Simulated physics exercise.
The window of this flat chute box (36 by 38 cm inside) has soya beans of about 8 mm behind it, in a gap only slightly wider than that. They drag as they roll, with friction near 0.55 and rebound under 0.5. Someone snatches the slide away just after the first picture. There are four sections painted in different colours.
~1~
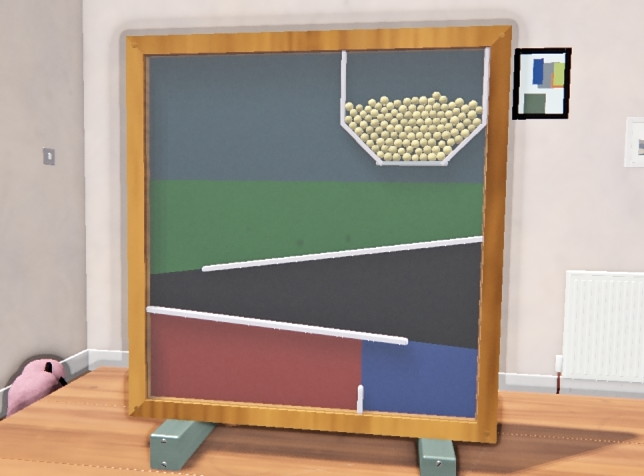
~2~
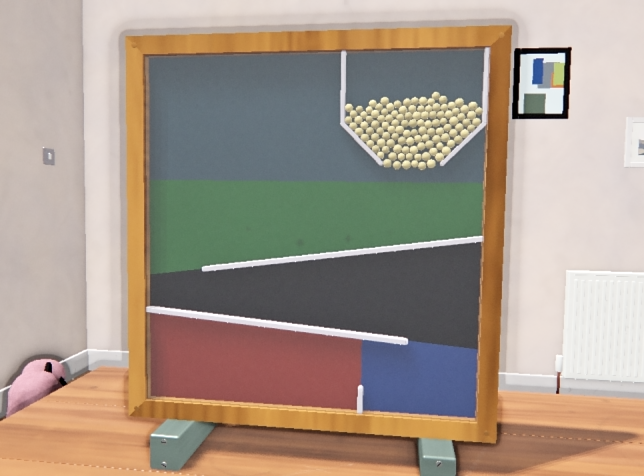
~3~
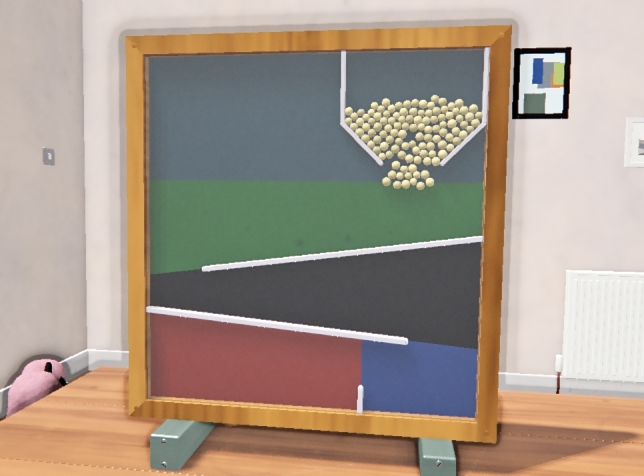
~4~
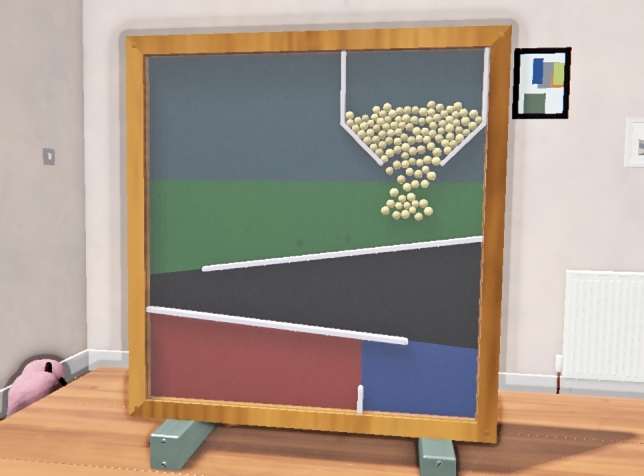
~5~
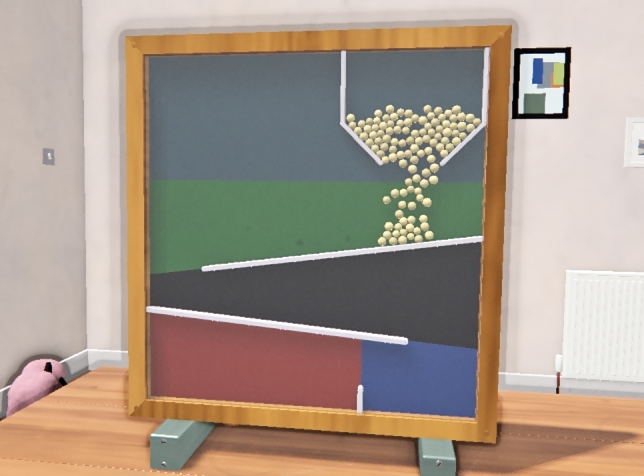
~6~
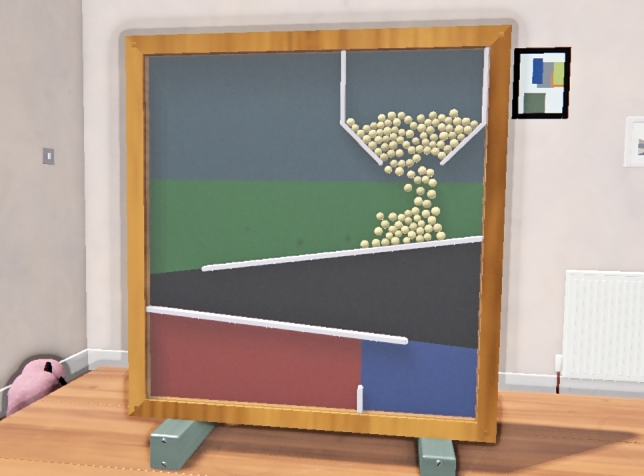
Pale beans pour from the funnel onto the upper sloping bar and spread down it leftward.
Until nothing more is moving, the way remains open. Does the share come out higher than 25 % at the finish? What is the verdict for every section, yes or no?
Verdicts - red: No, blue: No, green: Yes, black: No.
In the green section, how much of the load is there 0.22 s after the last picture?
I'd say some 95 in a hundred.
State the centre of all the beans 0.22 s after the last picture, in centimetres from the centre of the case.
Offset: Approx. 9 cm right, 1 cm above.
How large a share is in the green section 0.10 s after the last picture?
Some 60 per cent.
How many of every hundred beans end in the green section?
Roughly 95 %.
Then, 0.10 s later than the last picture, the beans' middle is 10 cm right of and 4 cm above the centre; green 60 %.
Then, 0.22 s later than the last picture, the beans' middle is 9 cm right of and 1 cm above the centre; green 95 %.
Then, 0.45 s later than the last picture, the beans' middle is 6 cm right of and level with the centre; green 100 %.
At rest 1.5 s after the last picture, red 0 %, blue 0 %, green 95 %, black 5 %.
